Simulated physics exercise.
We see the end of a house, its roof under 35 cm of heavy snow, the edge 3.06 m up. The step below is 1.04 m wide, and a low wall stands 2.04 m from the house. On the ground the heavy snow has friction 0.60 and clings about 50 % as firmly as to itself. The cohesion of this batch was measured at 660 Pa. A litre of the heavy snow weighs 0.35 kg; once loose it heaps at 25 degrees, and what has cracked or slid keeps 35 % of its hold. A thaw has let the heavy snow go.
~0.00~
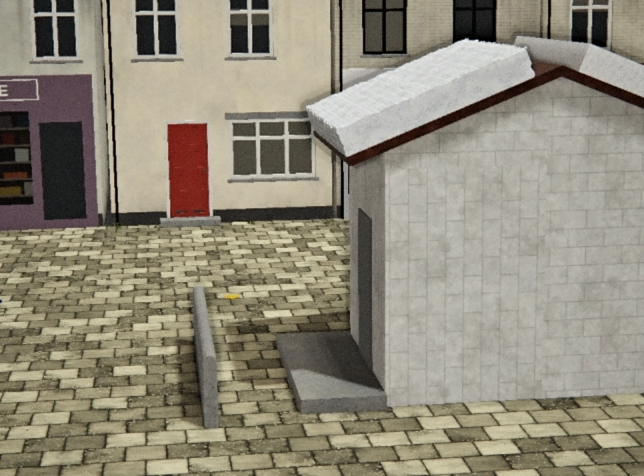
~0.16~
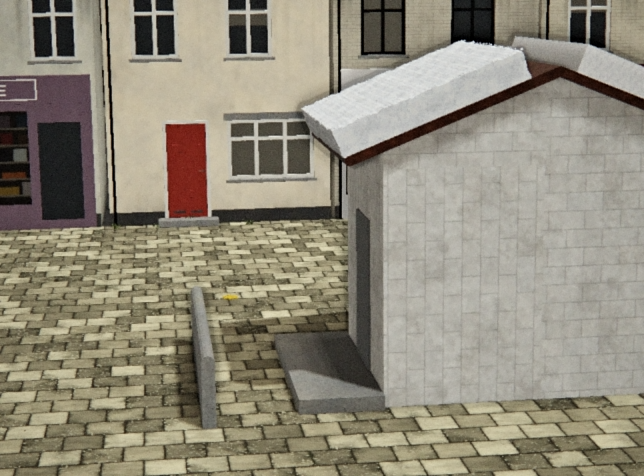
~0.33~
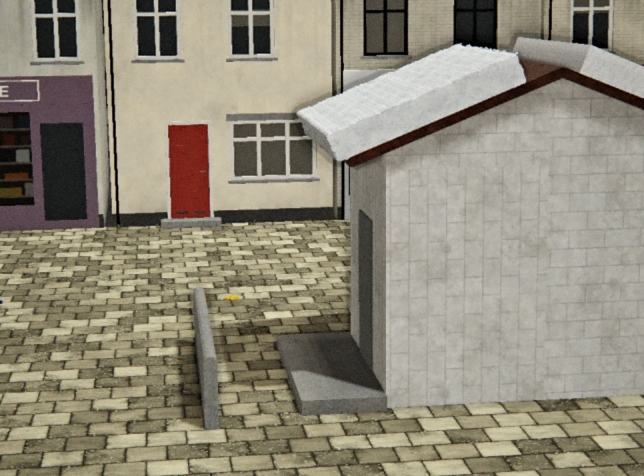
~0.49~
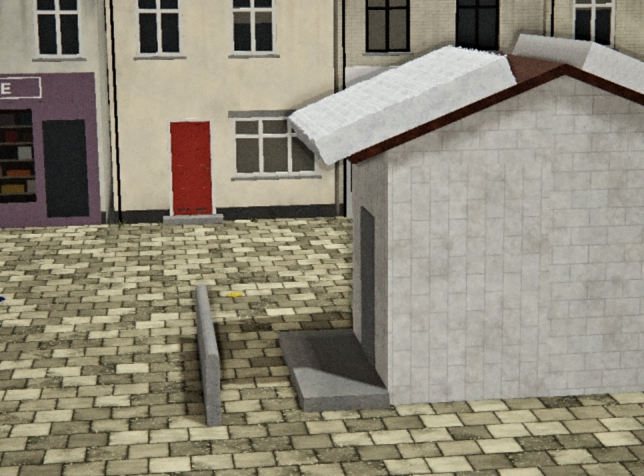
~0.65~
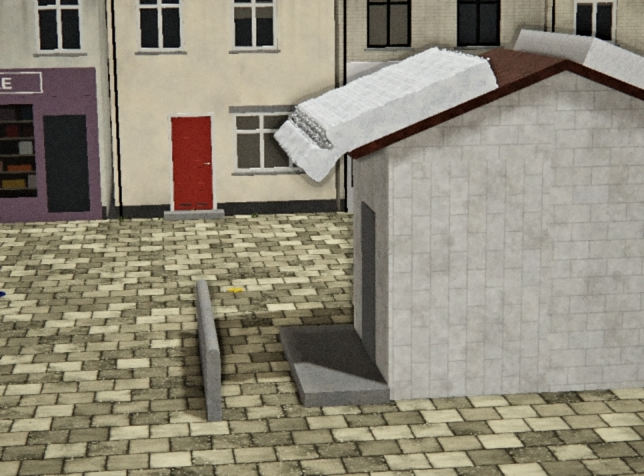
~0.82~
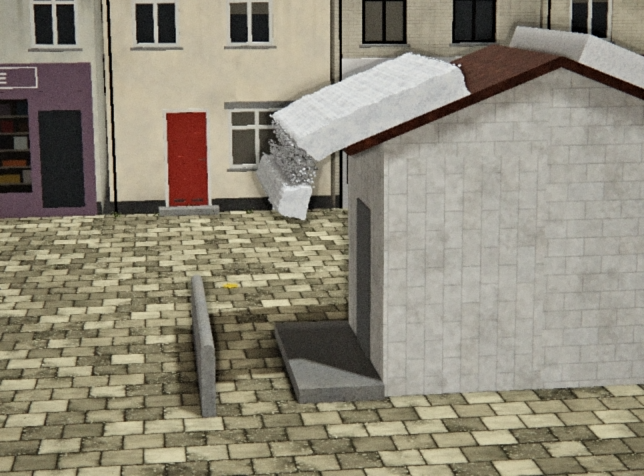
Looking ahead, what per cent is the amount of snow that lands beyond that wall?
Close to 47 per cent.
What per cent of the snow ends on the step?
Some 3 per cent.
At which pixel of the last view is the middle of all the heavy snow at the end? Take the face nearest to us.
Around (176, 397).
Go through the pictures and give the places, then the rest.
In the first picture, leading edge of the heavy snow at (338, 129), 2 % of it past the eaves, in one piece.
In the second picture, leading edge of the heavy snow at (333, 130), its middle shifted 3.2 cm, 3 % of it past the eaves, in one piece.
In the third picture, leading edge of the heavy snow at (328, 135), its middle shifted 13 cm, 7 % of it past the eaves, in one piece.
In the fourth picture, leading edge of the heavy snow at (316, 144), its middle shifted 30 cm, 14 % of it past the eaves, in one piece.
In the fifth picture, leading edge of the heavy snow at (300, 162), its middle shifted 54 cm, 24 % of it past the eaves, cracking.
In the sixth picture, leading edge of the heavy snow at (279, 213), its middle shifted 86 cm, 37 % of it past the eaves, cracking.
After 1.21 s, 55 % is still on the roof and 0 % is past the low wall.
After 1.67 s, none is still on the roof and 13 % is past the low wall.
After 2.14 s, none is still on the roof and 47 % is past the low wall.
After 2.60 s, none is still on the roof and 47 % is past the low wall.
After 2.90 s, at the end, none is still on the roof and 47 % is past the low wall.
